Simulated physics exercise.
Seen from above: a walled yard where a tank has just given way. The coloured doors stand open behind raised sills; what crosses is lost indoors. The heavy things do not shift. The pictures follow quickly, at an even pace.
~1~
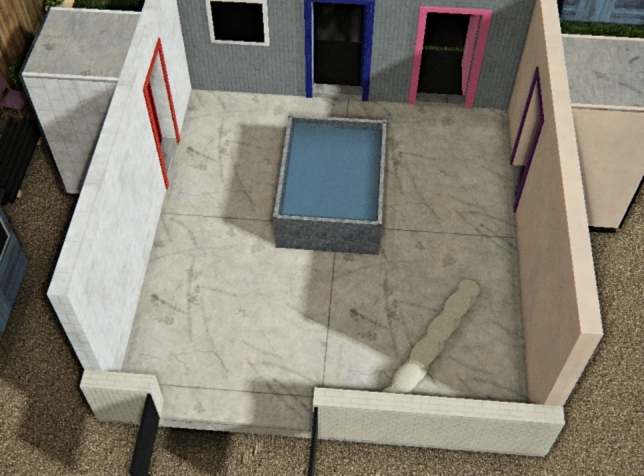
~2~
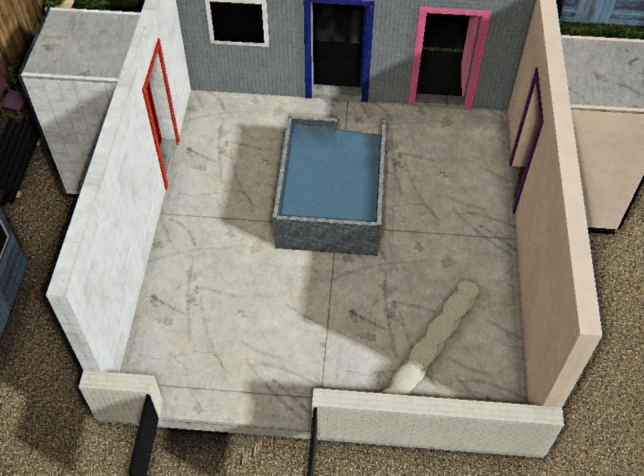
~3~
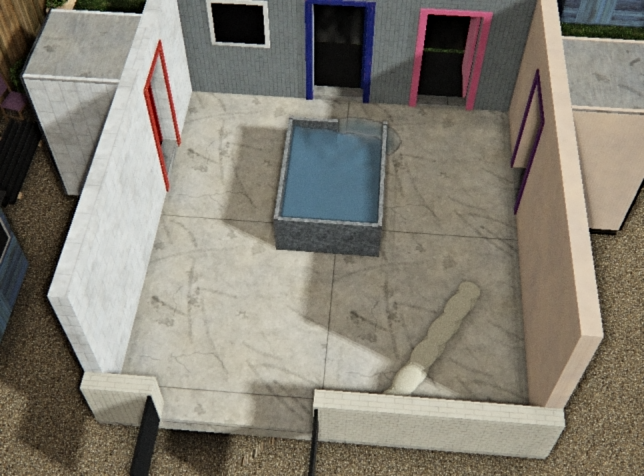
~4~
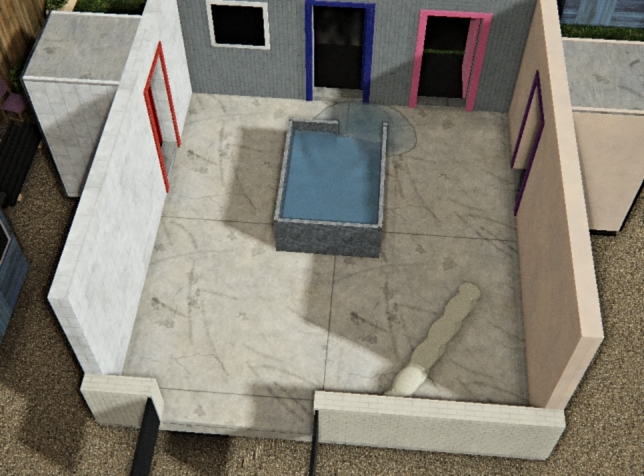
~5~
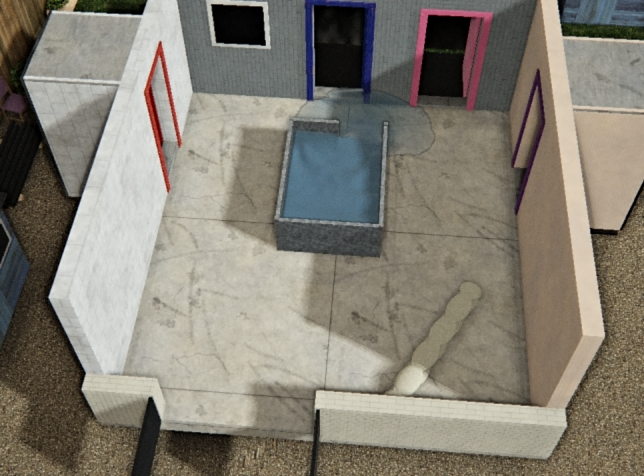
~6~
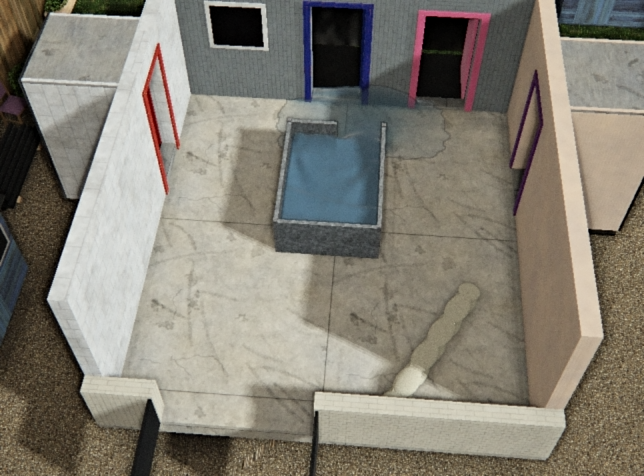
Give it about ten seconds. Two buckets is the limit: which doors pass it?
The purple door lets in a lot; the red door admits no more than that; the pink door lets in a lot; the blue door lets in a lot.
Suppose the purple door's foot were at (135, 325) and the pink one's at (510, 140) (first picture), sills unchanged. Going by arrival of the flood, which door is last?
The purple door.
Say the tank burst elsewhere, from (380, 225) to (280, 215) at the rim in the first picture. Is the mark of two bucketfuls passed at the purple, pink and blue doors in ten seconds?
Then: Purple door lets less in; pink door keeps below it; blue door is under.
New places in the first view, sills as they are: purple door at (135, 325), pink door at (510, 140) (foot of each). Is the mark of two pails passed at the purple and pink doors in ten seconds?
Then: The purple one is under, the pink one passes that mark.
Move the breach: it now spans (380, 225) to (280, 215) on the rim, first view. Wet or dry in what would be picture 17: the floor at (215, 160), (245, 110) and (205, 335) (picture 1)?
In that order: Dry, free of water, flooded.
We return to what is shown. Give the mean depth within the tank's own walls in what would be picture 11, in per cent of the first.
About 70 per cent.
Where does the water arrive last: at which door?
I say the red door.
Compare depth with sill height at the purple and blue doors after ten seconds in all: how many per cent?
About 150 and 60 per cent.
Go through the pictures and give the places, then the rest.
Still water in the open tank at (333, 170), in the first picture.
Water pours out on the open tank's far side and has run to a hidden place, in the second picture.
Water pours out on the open tank's far side and has run to a hidden place, in the third picture.
Water pours out on the open tank's far side and has run to (343, 103), in the fourth picture.
Water pours out on the open tank's far side and has run to (417, 107), in the fifth picture.
Water pours out on the open tank's far side and has run to (439, 110), in the sixth picture.
A moment on, water covers 15 % of the floor; the purple door not reached, the red door not reached, the pink door under two buckets in, the blue door over two buckets in.
Next, water covers 20 % of the floor; the purple door wet at the sill, nothing in, the red door not reached, the pink door over two buckets in, the blue door far over two buckets in.
Then, water covers 40 % of the floor; the purple door under two buckets in, the red door wet at the sill, nothing in, the pink door over two buckets in, the blue door far over two buckets in.
Later, water covers 80 % of the floor; the purple door over two buckets in, the red door wet at the sill, nothing in, the pink door far over two buckets in, the blue door far over two buckets in.
In the end, water covers 90 % of the floor; the purple door over two buckets in, the red door wet at the sill, nothing in, the pink door far over two buckets in, the blue door far over two buckets in.
